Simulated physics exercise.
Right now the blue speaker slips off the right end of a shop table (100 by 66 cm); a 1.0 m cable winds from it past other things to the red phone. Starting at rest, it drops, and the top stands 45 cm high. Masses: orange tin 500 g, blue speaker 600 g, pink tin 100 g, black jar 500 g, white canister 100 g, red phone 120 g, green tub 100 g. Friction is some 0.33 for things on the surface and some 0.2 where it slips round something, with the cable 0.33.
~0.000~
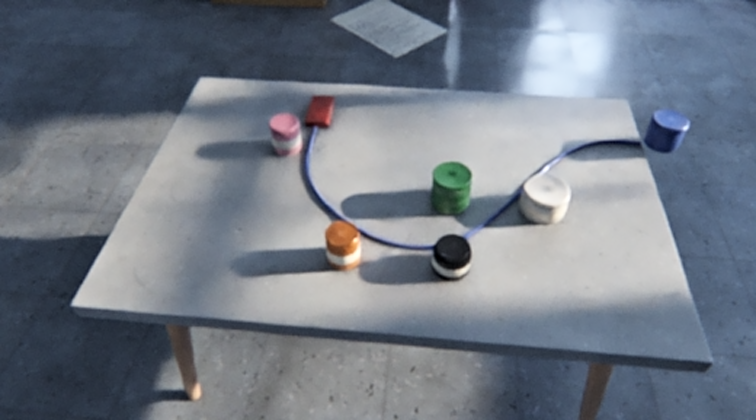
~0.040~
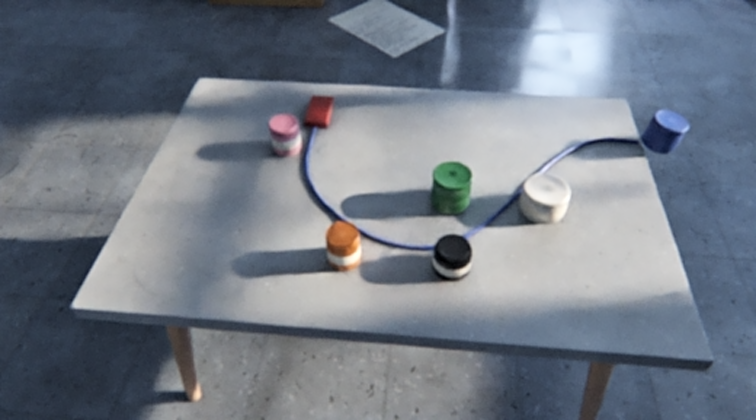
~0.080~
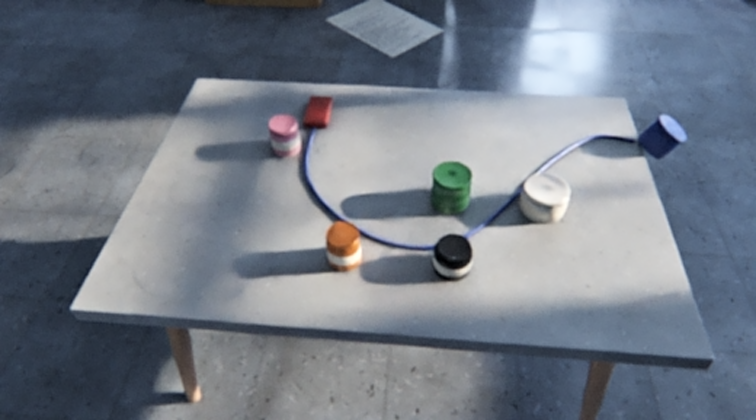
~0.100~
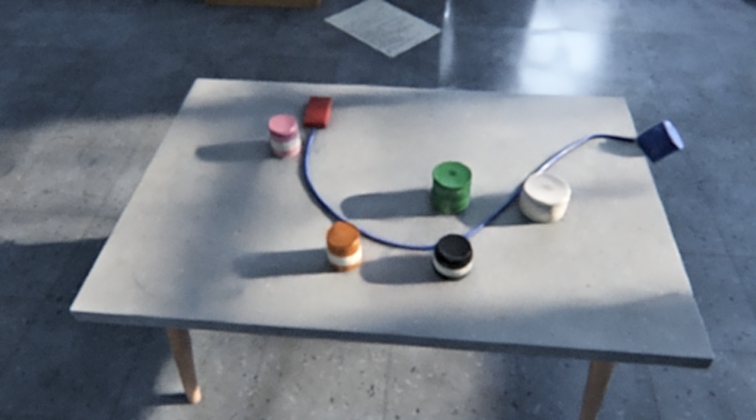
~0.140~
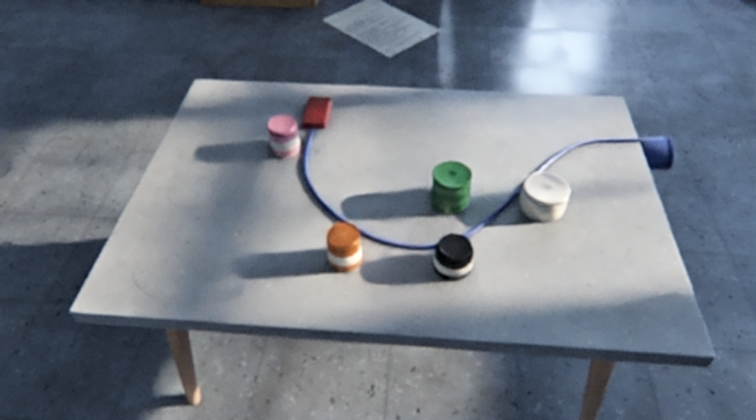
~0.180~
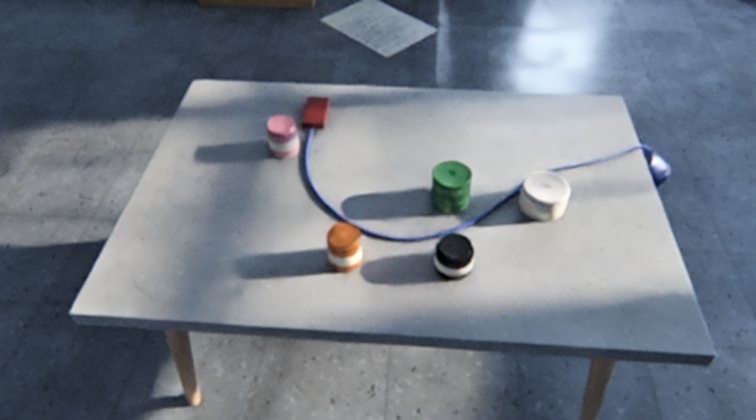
The blue speaker at the table's right edge tilted and slipped downward over the side, pulling the attached cable straighter and away from the black jar, while the red phone and the tins barely moved.
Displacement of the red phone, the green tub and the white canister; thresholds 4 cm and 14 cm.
My guess is the red phone covers a big distance; my guess is the green tub covers a big distance; my guess is the white canister covers only a tiny distance.
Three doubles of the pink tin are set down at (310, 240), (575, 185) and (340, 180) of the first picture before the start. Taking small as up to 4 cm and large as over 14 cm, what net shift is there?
In that order we get a slight shift, a slight shift and a big shift.
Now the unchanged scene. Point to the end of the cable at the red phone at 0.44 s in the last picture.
(382, 135), roughly.
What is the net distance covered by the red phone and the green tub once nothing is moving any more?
The red phone moves about 20 cm, while the green tub goes over the edge.
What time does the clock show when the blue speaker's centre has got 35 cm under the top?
0.34 s.
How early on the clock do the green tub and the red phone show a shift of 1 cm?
Approx. times - green tub: 0.28 s, red phone: 0.30 s.
By 0.4 s, the cable's tail end at (382, 135); green tub 19 cm off its start, red phone 12 cm off its start, blue speaker over the edge.
By 0.7 s, the cable's tail end at (412, 145); green tub 35 cm off its start, red phone 20 cm off its start, blue speaker over the edge.
By 0.9 s, the cable's tail end at (412, 145); green tub 38 cm off its start at (493, 84), red phone 20 cm off its start at (388, 143), blue speaker over the edge.
By 1.2 s, the cable's tail end at (412, 145); green tub over the edge, red phone 20 cm off its start, blue speaker over the edge.
By 2.4 s, the cable's tail end at (412, 145); green tub over the edge, red phone 20 cm off its start at (388, 143), white canister 0 cm off its start at (547, 186), blue speaker over the edge.
